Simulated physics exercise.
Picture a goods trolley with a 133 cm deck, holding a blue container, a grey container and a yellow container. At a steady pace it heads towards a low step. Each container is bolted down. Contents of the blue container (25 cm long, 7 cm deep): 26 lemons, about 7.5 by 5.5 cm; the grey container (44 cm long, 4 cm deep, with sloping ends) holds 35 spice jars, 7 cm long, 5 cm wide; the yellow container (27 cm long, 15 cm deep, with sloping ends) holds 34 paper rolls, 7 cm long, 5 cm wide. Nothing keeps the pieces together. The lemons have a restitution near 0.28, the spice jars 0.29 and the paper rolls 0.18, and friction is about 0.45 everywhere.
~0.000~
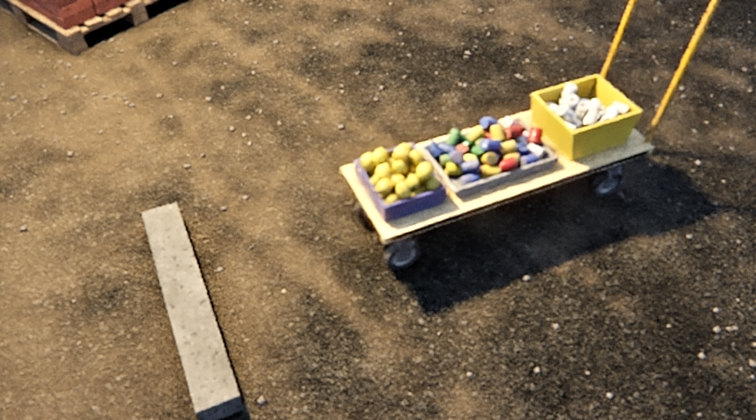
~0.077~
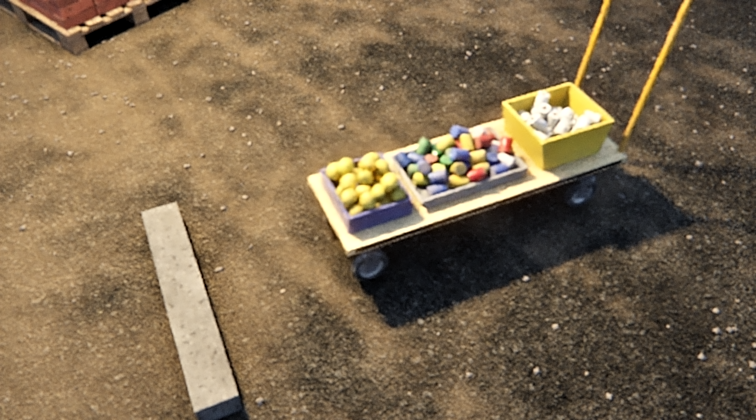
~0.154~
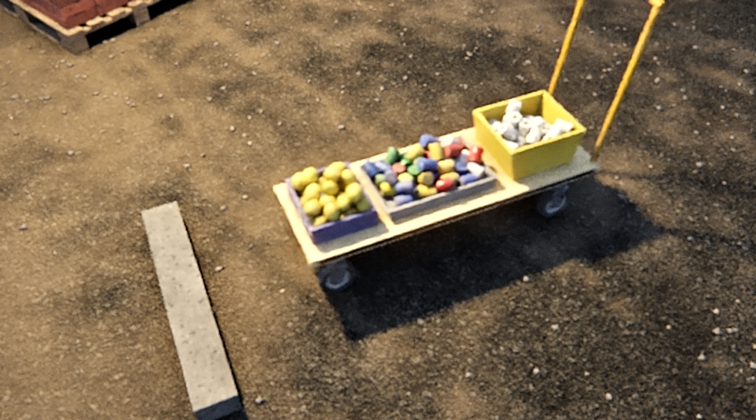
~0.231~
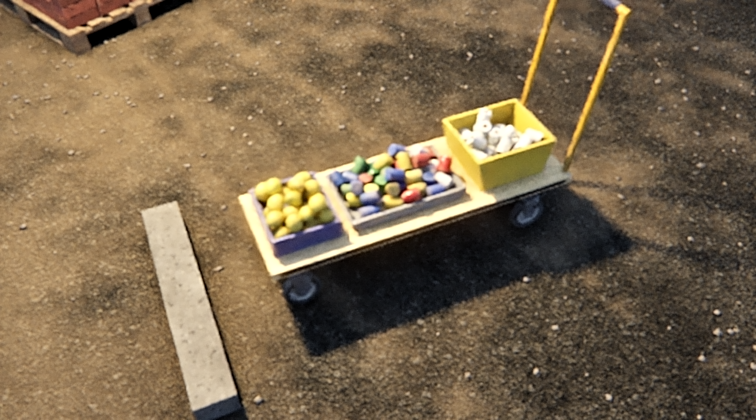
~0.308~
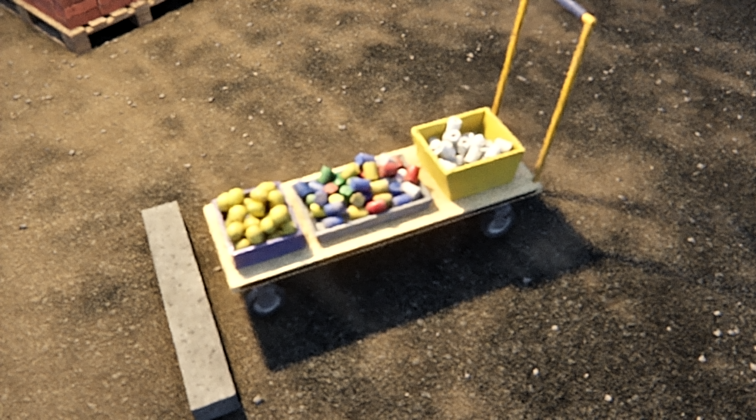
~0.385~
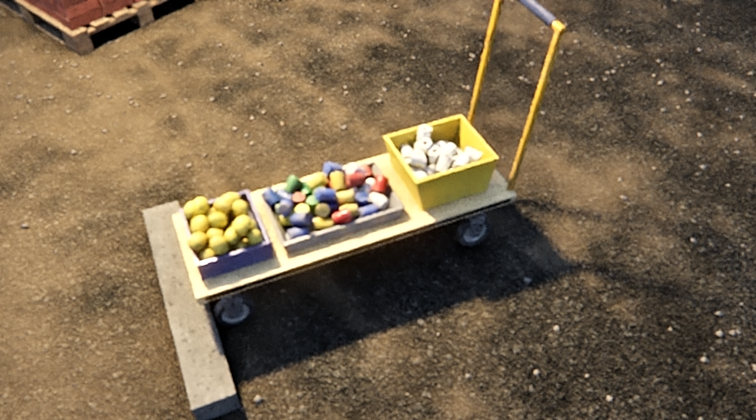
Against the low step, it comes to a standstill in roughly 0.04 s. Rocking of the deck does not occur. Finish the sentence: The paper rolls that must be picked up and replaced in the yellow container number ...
... less than a sixth of them.
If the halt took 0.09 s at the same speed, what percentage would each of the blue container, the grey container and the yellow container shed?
Blue container 30, grey container 30, yellow container 0 %.
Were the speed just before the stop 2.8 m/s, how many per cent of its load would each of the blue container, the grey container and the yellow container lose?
Blue container 50 %, grey container 50 %, yellow container 10 %.
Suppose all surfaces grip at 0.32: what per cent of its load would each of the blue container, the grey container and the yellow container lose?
In that setup blue container sheds 20 percent, grey container sheds 30 percent, and yellow container sheds 0 percent.
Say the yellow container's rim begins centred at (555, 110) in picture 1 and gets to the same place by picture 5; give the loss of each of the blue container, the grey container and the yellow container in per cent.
In that case you'd see blue container at 20, grey container at 20 and yellow container at 0 percent.
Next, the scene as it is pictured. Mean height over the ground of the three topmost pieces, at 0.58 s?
About 48 cm.
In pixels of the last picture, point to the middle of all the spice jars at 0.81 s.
Centred roughly at (296, 209).
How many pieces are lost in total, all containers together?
Count of pieces - near 20.
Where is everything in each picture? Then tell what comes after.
In the first frame (places track the rim corner closest to us here; the camera moves round a little), yellow container (575, 132); blue container (387, 206); 73 cm to go; all still inside.
Yellow container (544, 142); blue container (351, 218); 58 cm to go, in the second frame.
Yellow container (513, 151); blue container (314, 229); 43 cm to go, in the third frame.
Yellow container (481, 162); blue container (275, 241); 28 cm to go, in the fourth frame.
Yellow container (448, 172); blue container (235, 253); 13 cm to go, in the fifth frame.
Yellow container (419, 181); blue container (200, 263); stopping; all still inside, in the sixth frame.
After 0.46 s, the blue container is down by 3 of 26, the grey container is down by 1 of 35 and the yellow container has all 34.
After 0.58 s, the blue container is down by 7 of 26, the grey container is down by 8 of 35 and the yellow container has all 34.
After 0.81 s, the blue container is down by 10 of 26, the grey container is down by 10 of 35 and the yellow container has all 34.
Outcome (at 1.31 s), the blue container is down by 10 of 26, the grey container is down by 11 of 35 and the yellow container has all 34. Asked share, 0 of 34, 0 per cent.
